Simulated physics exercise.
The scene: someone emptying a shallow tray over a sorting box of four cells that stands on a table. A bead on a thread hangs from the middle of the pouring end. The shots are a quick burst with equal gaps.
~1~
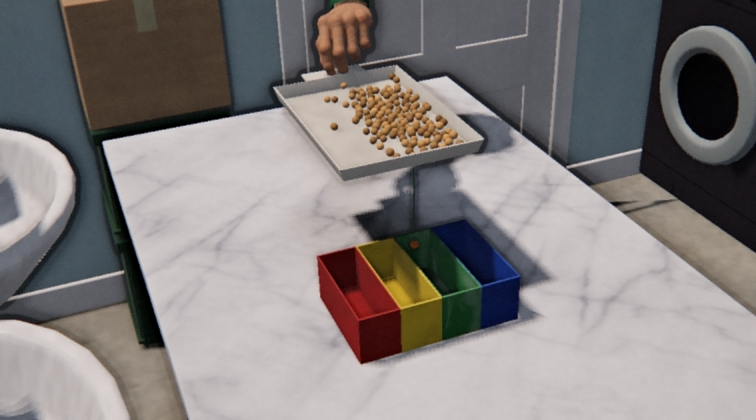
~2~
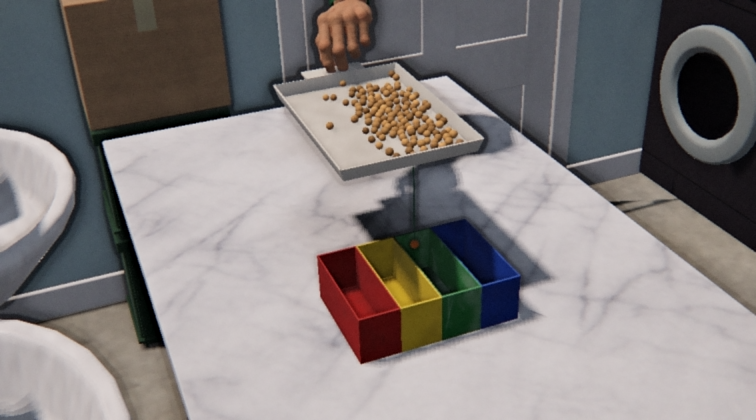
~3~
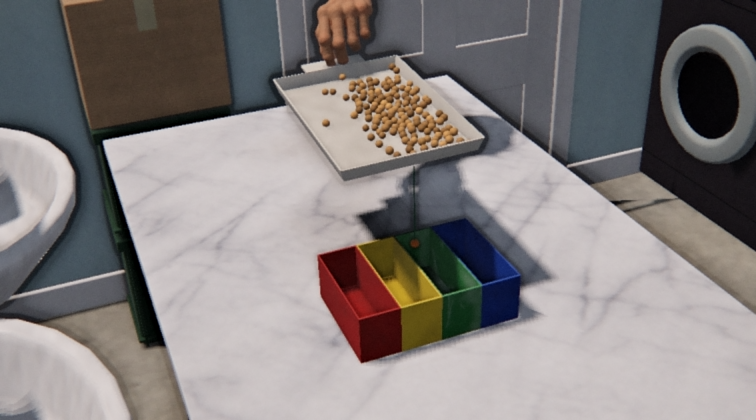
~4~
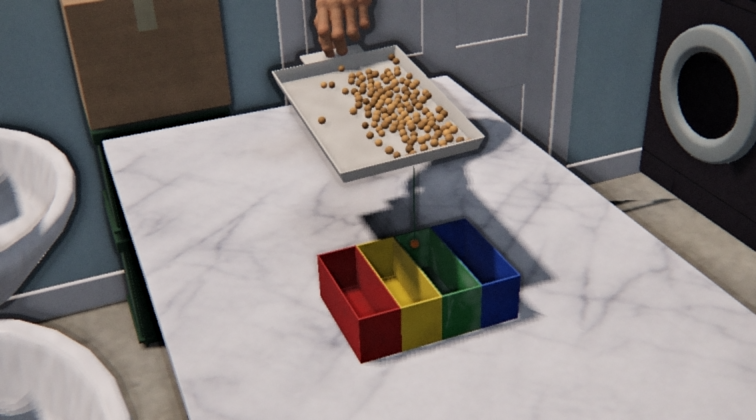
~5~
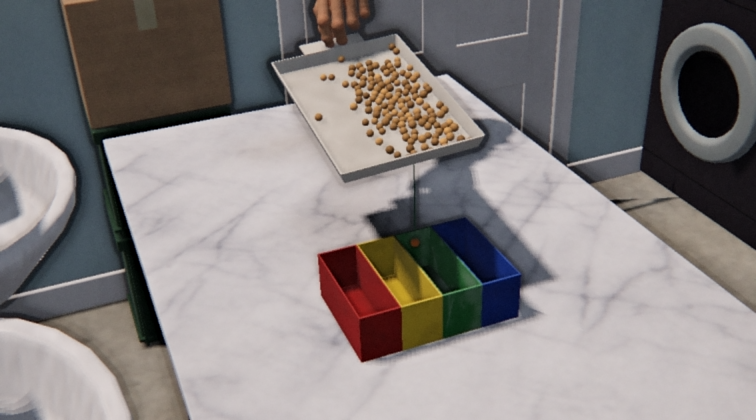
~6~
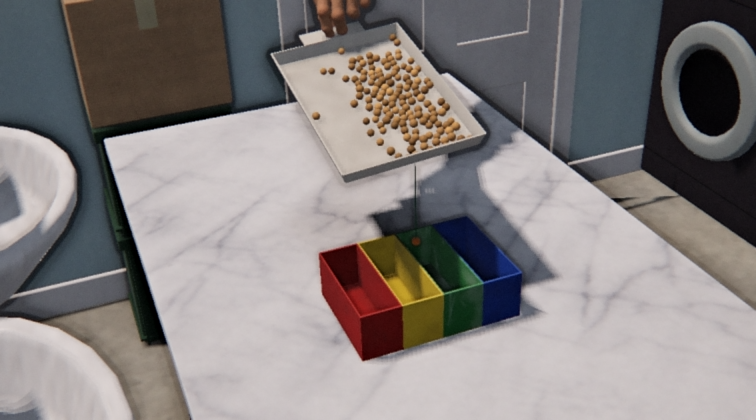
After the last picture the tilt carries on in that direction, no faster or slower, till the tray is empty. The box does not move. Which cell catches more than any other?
Fullest: The red cell.
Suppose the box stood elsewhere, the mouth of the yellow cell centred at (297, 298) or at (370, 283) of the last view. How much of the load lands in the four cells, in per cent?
About 80 and 100 per cent.
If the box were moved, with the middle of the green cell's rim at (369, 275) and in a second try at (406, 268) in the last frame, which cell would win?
First that green cell, then that yellow cell.
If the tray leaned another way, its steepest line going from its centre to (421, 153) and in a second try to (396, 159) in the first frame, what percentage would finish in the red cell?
About 0 and 30 per cent.
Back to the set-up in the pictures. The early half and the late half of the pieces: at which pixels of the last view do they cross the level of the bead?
Early half (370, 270), late half (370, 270).
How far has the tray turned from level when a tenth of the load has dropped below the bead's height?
Near 55 degrees.
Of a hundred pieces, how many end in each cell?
Red cell near 60; yellow cell near 30; green cell near 0; blue cell near 0.
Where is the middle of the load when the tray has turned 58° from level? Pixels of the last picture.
At about (379, 161).
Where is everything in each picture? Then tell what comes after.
In the first picture, corners of the pouring end (343, 167) and (478, 138), level; middle of the load (401, 117), round wooden beads; bead on its thread (414, 245); red cell (380, 332); yellow cell (421, 321); green cell (461, 309); blue cell (500, 298).
In the second picture, corners of the pouring end (343, 167) and (478, 137), level; middle of the load (401, 115).
In the third picture, corners of the pouring end (344, 167) and (478, 136), tipped barely, lowest at the left corner; middle of the load (401, 111).
In the fourth picture, corners of the pouring end (343, 169) and (478, 135), tipped a little, lowest at the left corner; middle of the load (401, 107).
In the fifth picture, corners of the pouring end (344, 170) and (479, 134), tipped a little, lowest at the left corner; middle of the load (402, 102).
In the sixth picture, corners of the pouring end (345, 171) and (480, 132), tipped a little, lowest at the left corner; middle of the load (403, 98), almost all on the move; red cell (382, 329); yellow cell (423, 317); green cell (463, 306); blue cell (502, 295).
Just after the last frame, tray tipped steeply; the larger part on the tray; about a tenth in the red cell; about a tenth in the yellow cell; about a tenth falling or outside the box.
A moment on, tray tipped right over; roughly half in the red cell; roughly a quarter in the yellow cell; just a few in the green cell; roughly a quarter falling or outside the box.
Further on, tray tipped past a quarter turn; roughly half in the red cell; roughly a quarter in the yellow cell; just a few in the green cell; about a tenth falling or outside the box.
When it is over, tray tipped past a quarter turn; roughly half in the red cell; roughly a quarter in the yellow cell; just a few in the green cell; not one in the blue cell; about a tenth outside the box.
